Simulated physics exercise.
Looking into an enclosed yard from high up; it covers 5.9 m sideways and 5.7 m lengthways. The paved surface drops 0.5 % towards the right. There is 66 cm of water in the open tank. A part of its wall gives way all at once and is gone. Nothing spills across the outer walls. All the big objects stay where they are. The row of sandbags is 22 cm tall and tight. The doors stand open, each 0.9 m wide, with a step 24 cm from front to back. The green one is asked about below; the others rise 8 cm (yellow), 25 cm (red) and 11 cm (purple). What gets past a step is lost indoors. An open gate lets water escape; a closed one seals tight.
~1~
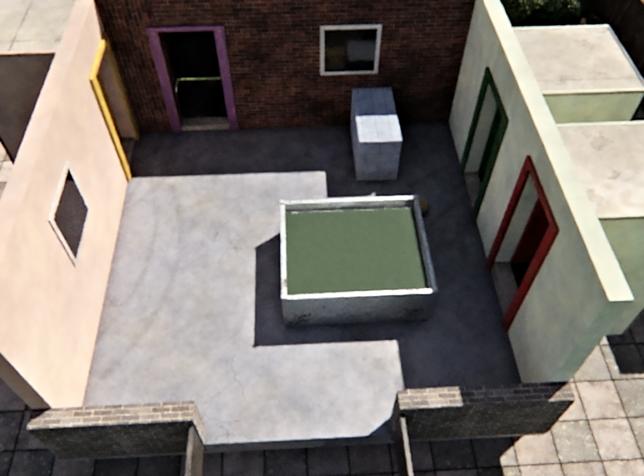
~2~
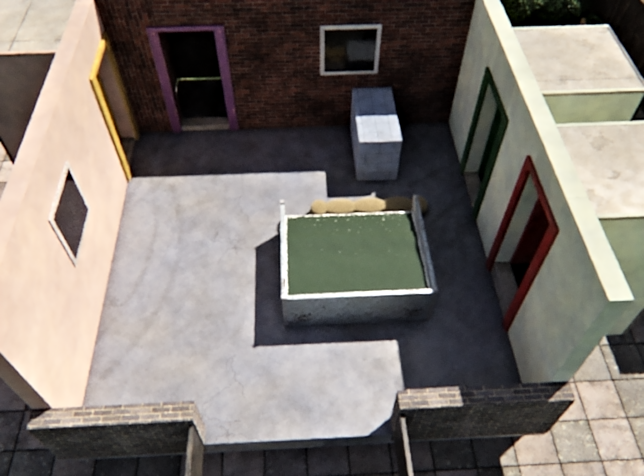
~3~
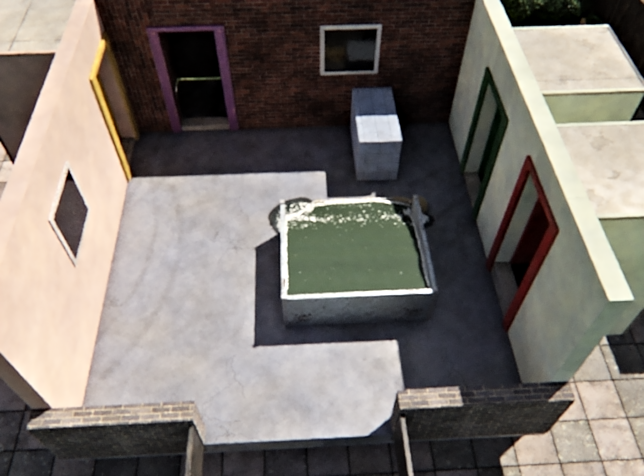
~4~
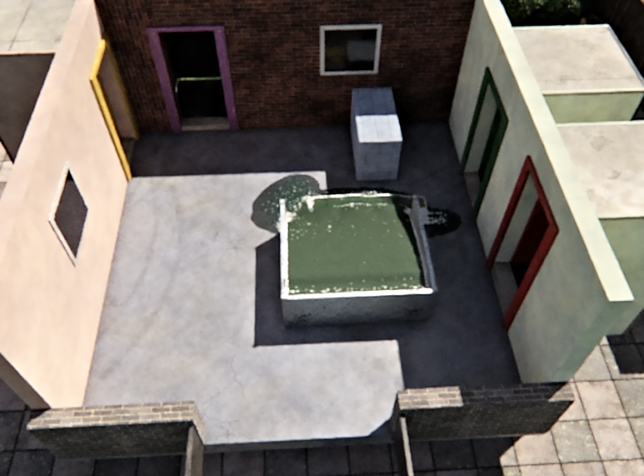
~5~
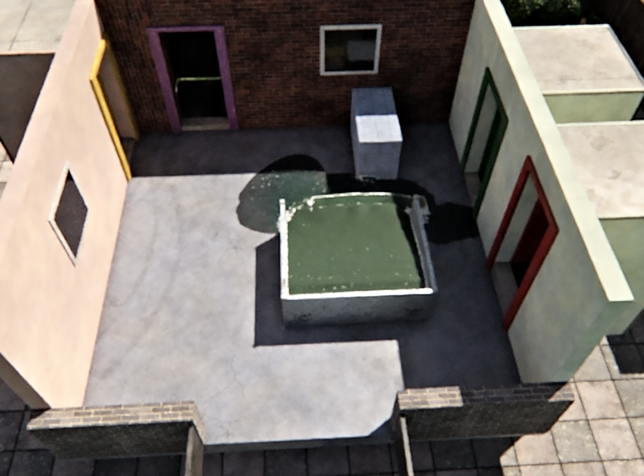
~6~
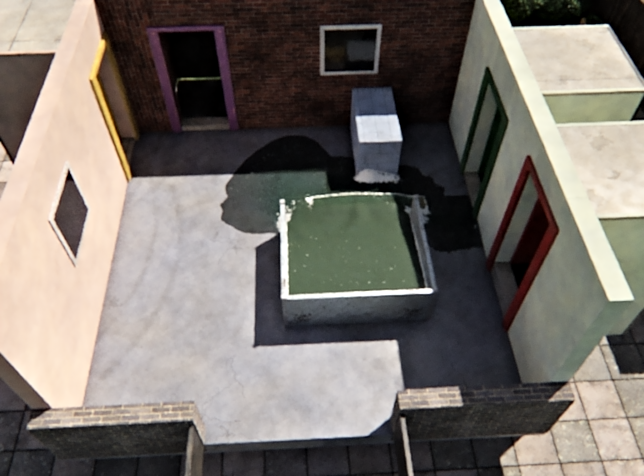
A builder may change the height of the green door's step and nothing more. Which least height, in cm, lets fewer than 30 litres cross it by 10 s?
At least 8.5 cm or so.
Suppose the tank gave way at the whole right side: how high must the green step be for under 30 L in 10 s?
Some 16 cm.
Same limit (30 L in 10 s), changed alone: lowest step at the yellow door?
Roughly 17 cm at yellow.
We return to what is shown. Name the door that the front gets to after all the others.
It is the yellow one.
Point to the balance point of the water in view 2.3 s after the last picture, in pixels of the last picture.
Near (322, 213).
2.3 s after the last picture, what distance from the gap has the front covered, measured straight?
About 4.4 m.
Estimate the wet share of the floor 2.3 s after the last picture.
About 50 per cent.
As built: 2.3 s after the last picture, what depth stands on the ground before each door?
Depths in cm: Green 10, yellow 21, red 4, purple 13.
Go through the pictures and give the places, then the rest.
In the first picture, the open tank at (354, 247) is whole and still, 66 cm deep; the green door at (481, 151) is dry.
In the second picture, the front is at a hidden place, 0.3 m from the gap on the far side; 0.3 m2 of floor is wet, 66 cm left at the back.
In the third picture, the front is at a hidden place, 0.7 m from the gap on the far side; 1.0 m2 of floor is wet, 66 cm left at the back.
In the fourth picture, the front is at (290, 180), 1.2 m from the gap on the far side; 2.5 m2 of floor is wet, 60 cm left at the back.
In the fifth picture, water pours out on the far side and has run 1.7 m, to (286, 160); about 6 cm deep outside, 55 cm at the back.
In the sixth picture, the front is at (289, 140), 2.2 m from the gap on the far side; 5.5 m2 of floor is wet, 55 cm left at the back; the green door at (481, 151), 2.3 m from the gap, is still 0.2 m from the nearest water.
Then, 0.7 s after the last picture water covers 35 % of the floor, deepest (42 cm) near (361, 225); 9 cm at the green door, 1 litre in over its 7 cm step.
Then, 2.3 s after the last picture water covers 50 % of the floor, deepest (24 cm) near (135, 149); 10 cm at the green door, 36 litres in over its 7 cm step.
Then, 9.3 s after the last picture water covers 95 % of the floor, deepest (12 cm) near (372, 224); 7 cm at the green door, 58 litres in over its 7 cm step.
At the green door as built, the water peaked near 15 cm, 1.3 s after the last picture.
Run again over the same 10 s with other heights there, 56 litres in over 7 cm, 18 litres over 10 cm. The limit of 30 litres is kept from about 8.5 cm up.
